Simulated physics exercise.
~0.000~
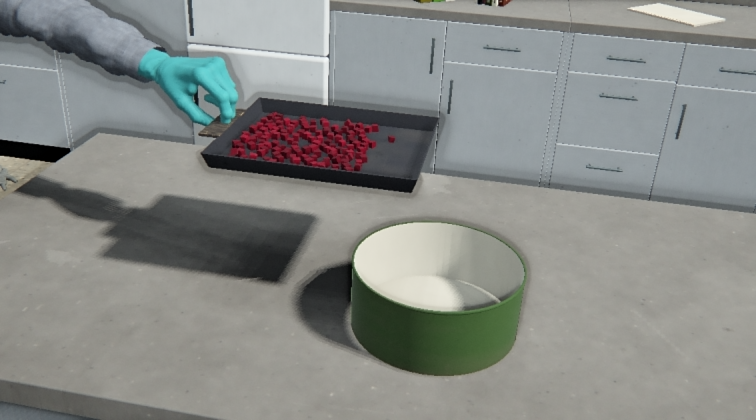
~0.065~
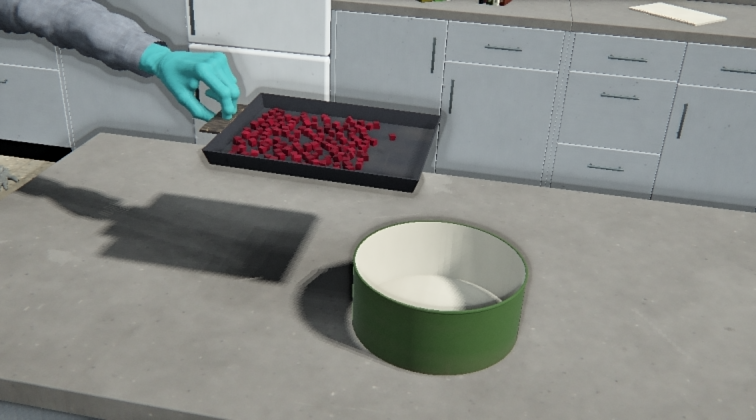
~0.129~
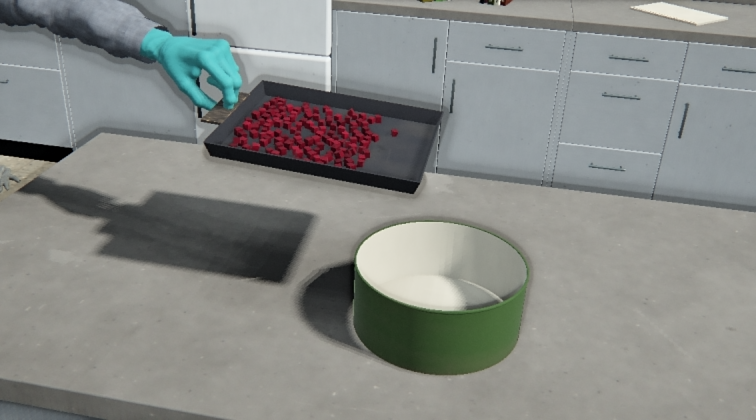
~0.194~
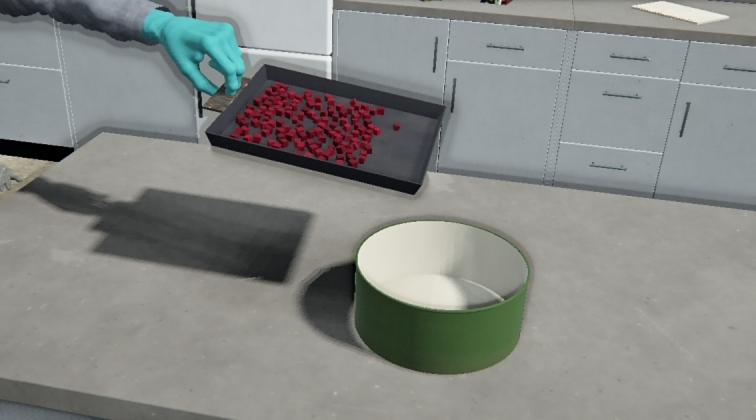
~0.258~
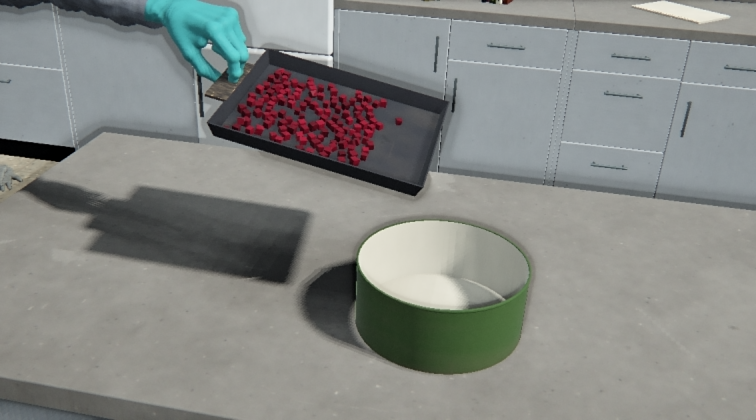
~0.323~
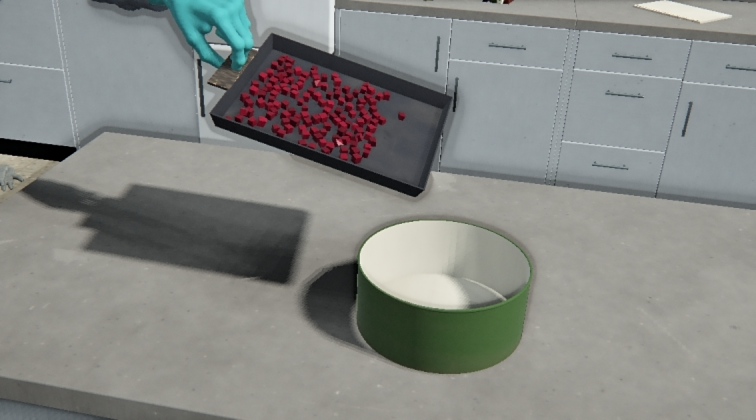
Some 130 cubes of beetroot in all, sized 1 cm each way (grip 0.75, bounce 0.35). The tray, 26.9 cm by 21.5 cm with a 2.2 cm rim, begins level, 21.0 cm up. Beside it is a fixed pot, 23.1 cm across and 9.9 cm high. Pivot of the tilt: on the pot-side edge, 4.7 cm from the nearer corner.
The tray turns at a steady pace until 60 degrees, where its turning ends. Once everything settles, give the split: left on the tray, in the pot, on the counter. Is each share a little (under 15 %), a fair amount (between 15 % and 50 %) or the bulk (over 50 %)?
Tray: A fair amount; pot: The bulk; counter: A little.
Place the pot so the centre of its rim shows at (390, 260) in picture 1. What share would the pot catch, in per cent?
Roughly 50 per cent.
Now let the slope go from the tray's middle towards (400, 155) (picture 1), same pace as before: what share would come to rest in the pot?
I'd say close to 20 %.
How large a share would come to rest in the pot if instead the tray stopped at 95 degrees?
Roughly 100 %.
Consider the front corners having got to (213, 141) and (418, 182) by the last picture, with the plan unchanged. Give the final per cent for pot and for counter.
Pot 10 % / counter 5 %.
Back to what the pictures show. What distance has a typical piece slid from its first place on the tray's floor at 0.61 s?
By then it sits near 2 cm from where it began.
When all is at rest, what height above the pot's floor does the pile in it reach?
I'd say near 2.0 centimetres.
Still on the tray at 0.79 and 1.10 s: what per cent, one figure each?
Earlier moment 100, later moment 55.
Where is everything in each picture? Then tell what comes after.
In the first frame, tray tilt 0 degrees, front corners at (208, 151) and (412, 177); middle of the pieces at (317, 144); pot at (439, 262).
In the second frame, tray tilt 1 degrees, front corners at (209, 148) and (414, 177); middle of the pieces at (318, 142).
In the third frame, tray tilt 5 degrees, front corners at (211, 141) and (415, 179), lowest corner right front; middle of the pieces at (319, 135).
In the fourth frame, tray tilt 10 degrees, front corners at (213, 130) and (417, 180), lowest corner right front; middle of the pieces at (321, 127).
In the fifth frame, tray tilt 14 degrees, front corners at (215, 121) and (419, 182), lowest corner right front; middle of the pieces at (324, 119).
In the sixth frame, tray tilt 19 degrees, front corners at (218, 112) and (420, 184), lowest corner right front; middle of the pieces at (327, 111); pot at (445, 260). The tray's pace is about 70 degrees a second.
After 0.61 s, tilt 40 degrees; the tray holds 100 %, the pot 0 %.
After 0.79 s, tilt 53 degrees; the tray holds 100 %, the pot 0 %.
Then, at 1.10 s, tilt 60 degrees; the tray holds 55 %, the pot 35 %.
By 2.4 s all is still; tray 40 %, pot 60 %, counter 0 %.
